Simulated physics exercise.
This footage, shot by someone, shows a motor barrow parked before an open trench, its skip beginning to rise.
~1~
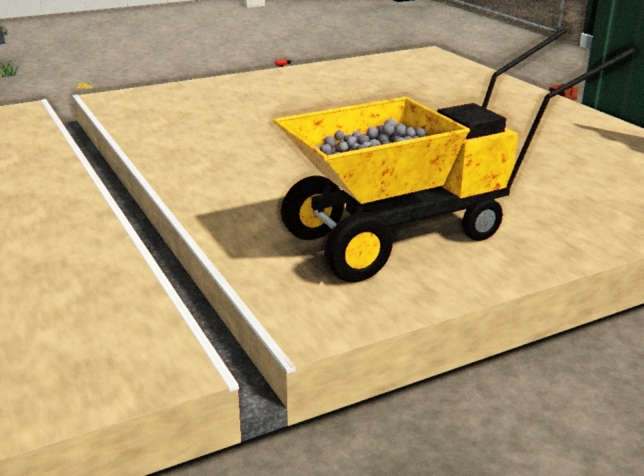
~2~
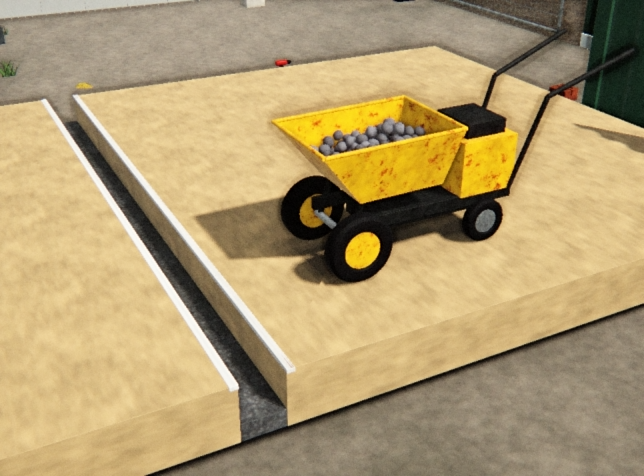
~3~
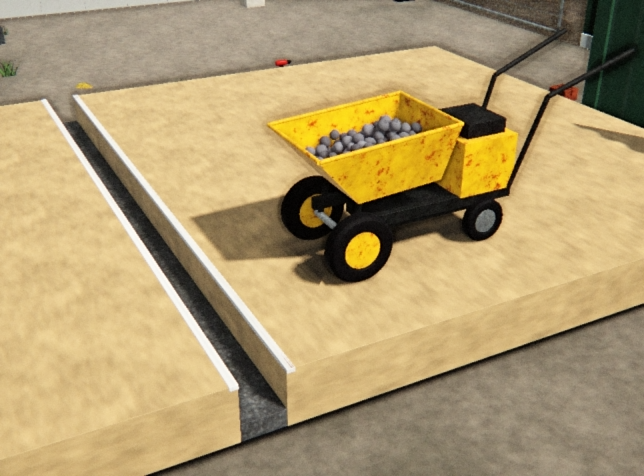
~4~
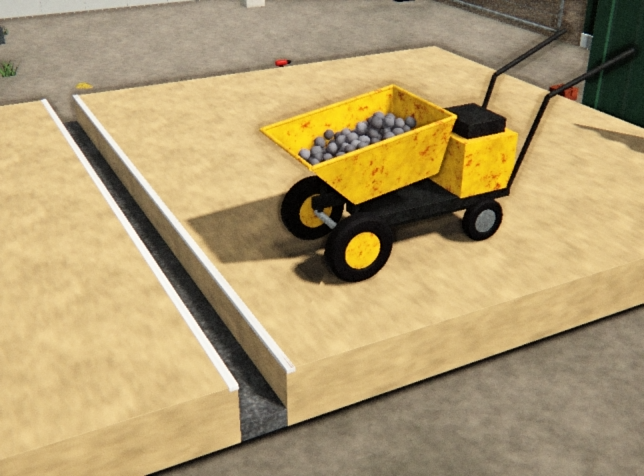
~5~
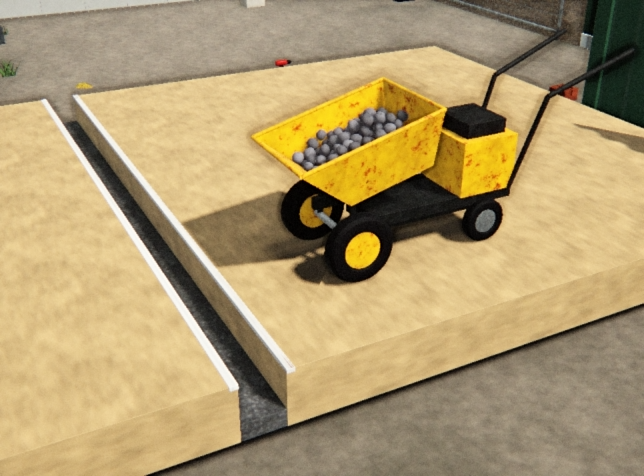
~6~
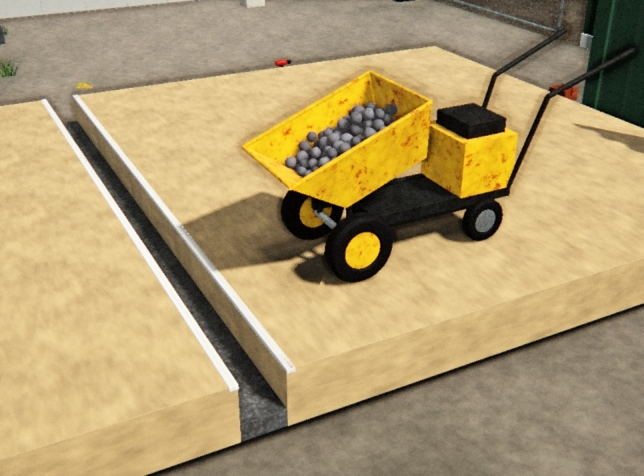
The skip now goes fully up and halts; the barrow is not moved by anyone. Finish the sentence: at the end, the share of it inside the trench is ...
... above half.
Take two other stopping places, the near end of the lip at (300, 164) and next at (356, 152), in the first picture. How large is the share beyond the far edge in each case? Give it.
Try 1: 20 %. Try 2: 0 %.
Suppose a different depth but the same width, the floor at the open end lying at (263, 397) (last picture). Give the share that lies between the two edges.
Something close to 60 per cent.
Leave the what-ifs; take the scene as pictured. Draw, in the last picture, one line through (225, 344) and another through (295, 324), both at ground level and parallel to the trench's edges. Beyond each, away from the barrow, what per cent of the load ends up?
Around 20 per cent for the first, and 90 per cent for the second.
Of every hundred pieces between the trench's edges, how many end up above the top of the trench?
Close to 5 percent.
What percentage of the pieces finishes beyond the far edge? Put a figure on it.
Close to 5 in a hundred.
Soon after the last picture, skip tipped steeply; all in the skip.
A little later, skip tipped right over; about two thirds in the skip; a small part short of the trench; about a quarter in or heaped over the trench.
Later still, skip tipped right over; a small part in the skip; a small part short of the trench; most in or heaped over the trench; a stray few beyond it.
At rest, skip tipped right over; a small part in the skip; a small part short of the trench; most in or heaped over the trench; a stray few beyond it.
